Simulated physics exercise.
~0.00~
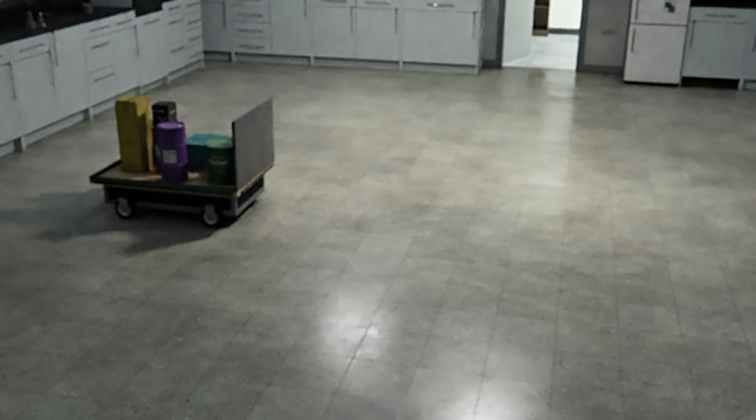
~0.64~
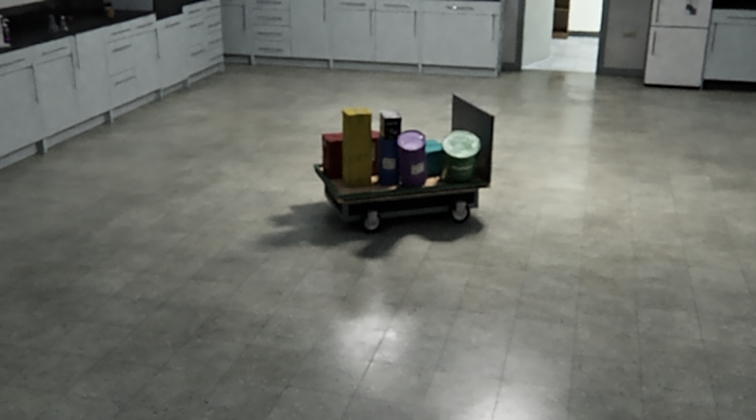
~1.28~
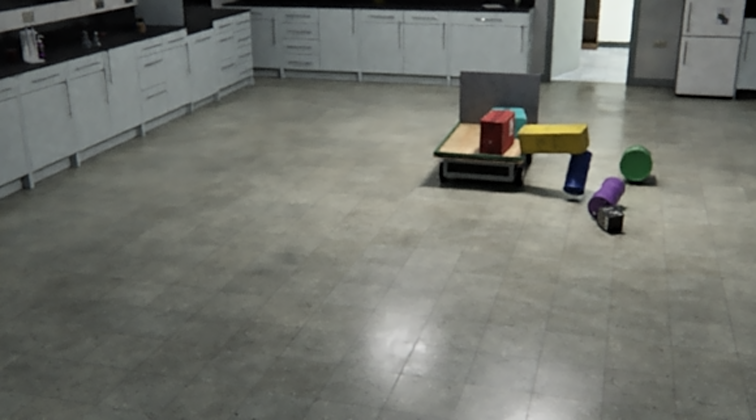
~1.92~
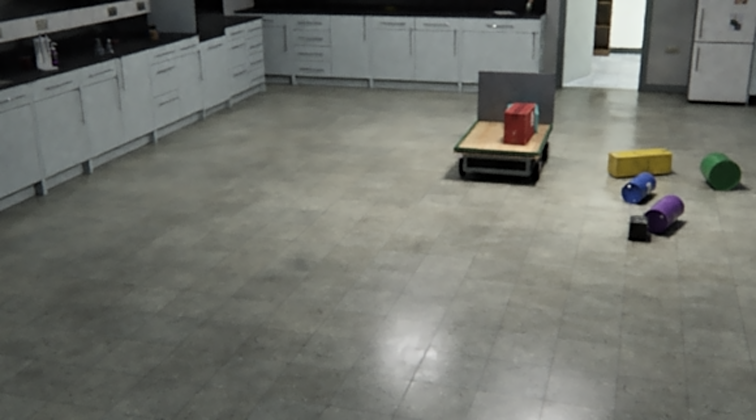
In a large kitchen, a flat cart carrying colourful boxes and canisters rolls right and turns away toward the far cabinets, spilling the yellow and black boxes and the blue, purple and green containers, which end up lying on the floor while the red and turquoise boxes stay aboard.
